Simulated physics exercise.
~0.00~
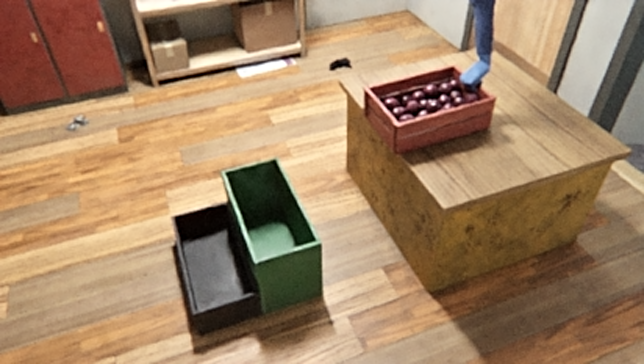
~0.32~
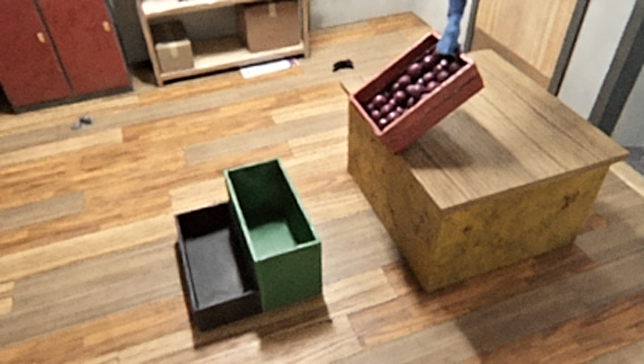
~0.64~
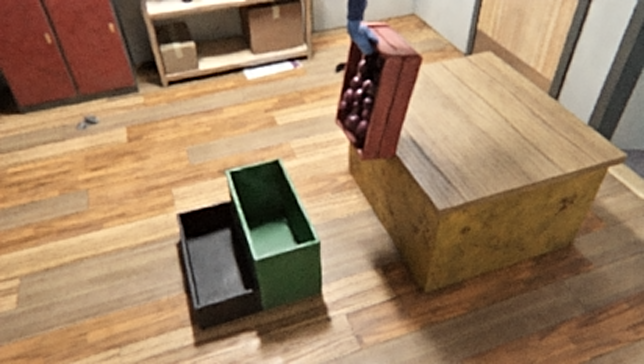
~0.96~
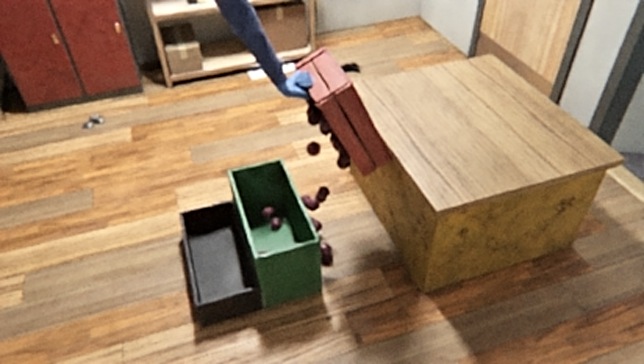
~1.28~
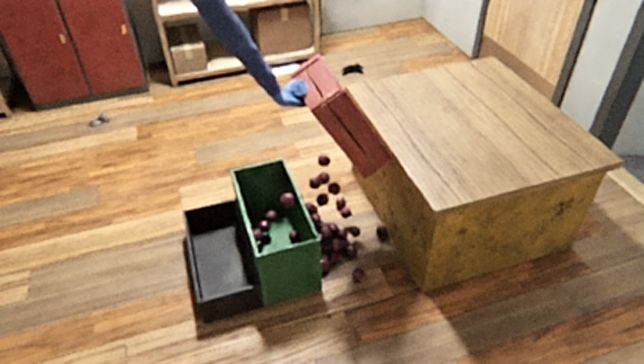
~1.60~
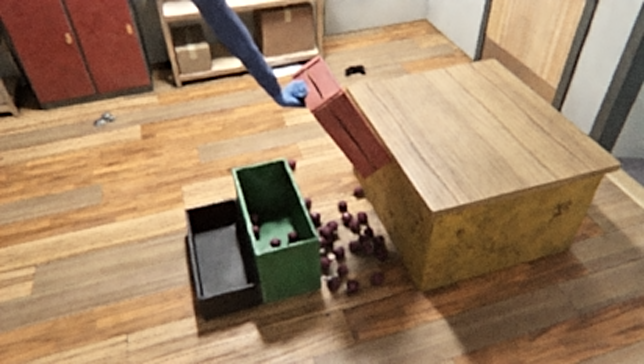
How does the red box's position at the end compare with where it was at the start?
At the start the red box sat upright on top of the bench, near its back corner. By the end it was farther left and lower, tipped steeply over the bench's left edge with the blue arm still on it.
A red box of dark, round onions was tipped over the edge of a wooden bench by a blue arm, spilling most of them onto the floor beside the green tub, with only some landing inside and the black tote staying empty.
